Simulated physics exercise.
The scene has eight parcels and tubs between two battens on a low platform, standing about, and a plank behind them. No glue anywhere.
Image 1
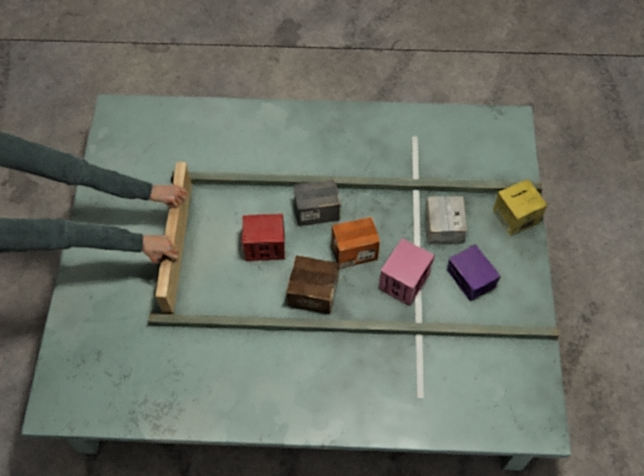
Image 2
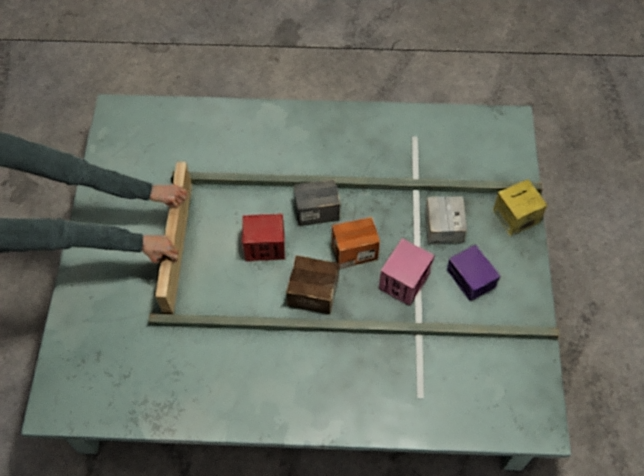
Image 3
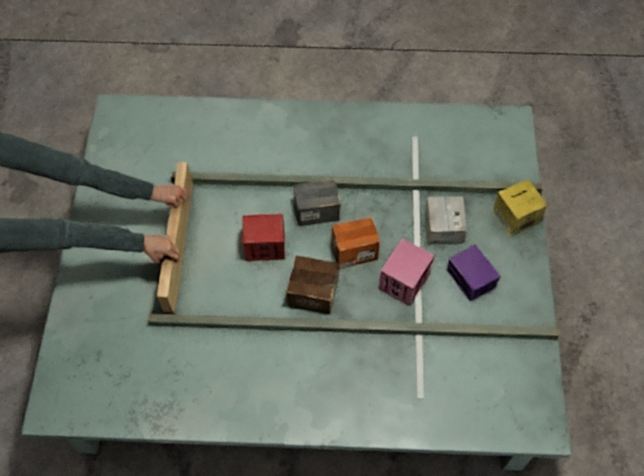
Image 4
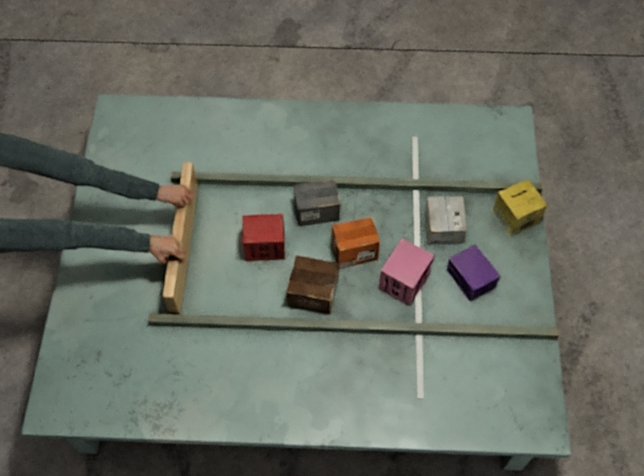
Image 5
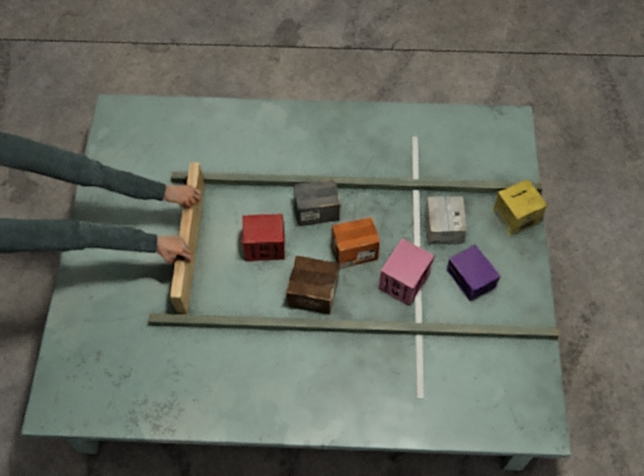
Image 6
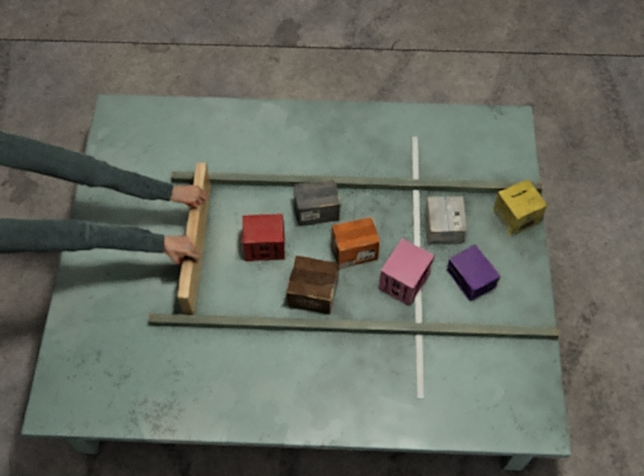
On a low green platform, two hands sliding a wooden plank slightly right between battens, eight scattered coloured boxes staying still.
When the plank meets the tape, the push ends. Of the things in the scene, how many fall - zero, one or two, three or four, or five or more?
Of those, zero fall.
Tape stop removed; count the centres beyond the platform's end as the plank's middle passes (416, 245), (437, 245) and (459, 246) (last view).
Over the end: 0, 0, 2.
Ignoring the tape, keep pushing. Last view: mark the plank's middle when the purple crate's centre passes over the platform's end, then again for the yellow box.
Approx. (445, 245) for the first, approx. (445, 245) for the second.
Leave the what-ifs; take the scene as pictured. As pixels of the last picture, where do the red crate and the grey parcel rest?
(439, 244) and (439, 210), roughly.
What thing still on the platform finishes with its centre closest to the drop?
That would be the yellow box.
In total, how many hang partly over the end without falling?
Tally: 1.
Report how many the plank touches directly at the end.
Well, it touches 3.
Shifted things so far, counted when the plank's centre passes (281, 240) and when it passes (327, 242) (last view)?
The counts are 1 and 5.
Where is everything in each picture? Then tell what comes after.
In the first frame, yellow box (519, 208); purple crate (473, 273); white parcel (445, 220); plank (175, 237); tape (418, 255).
In the second frame, purple crate (473, 273); grey parcel (317, 203).
In the third frame, white parcel (445, 220); red crate (264, 238).
In the fourth frame, yellow box (519, 208); orange parcel (355, 243).
In the fifth frame, purple crate (473, 273); plank (189, 237).
In the sixth frame, yellow box (519, 208); purple crate (473, 273); white parcel (445, 220); plank (195, 238); tape (418, 255).
Early on, none off yet; yellow box at rest near (519, 208); purple crate at rest near (473, 273); white parcel at rest near (445, 220).
Finally, the number that fall off is zero.
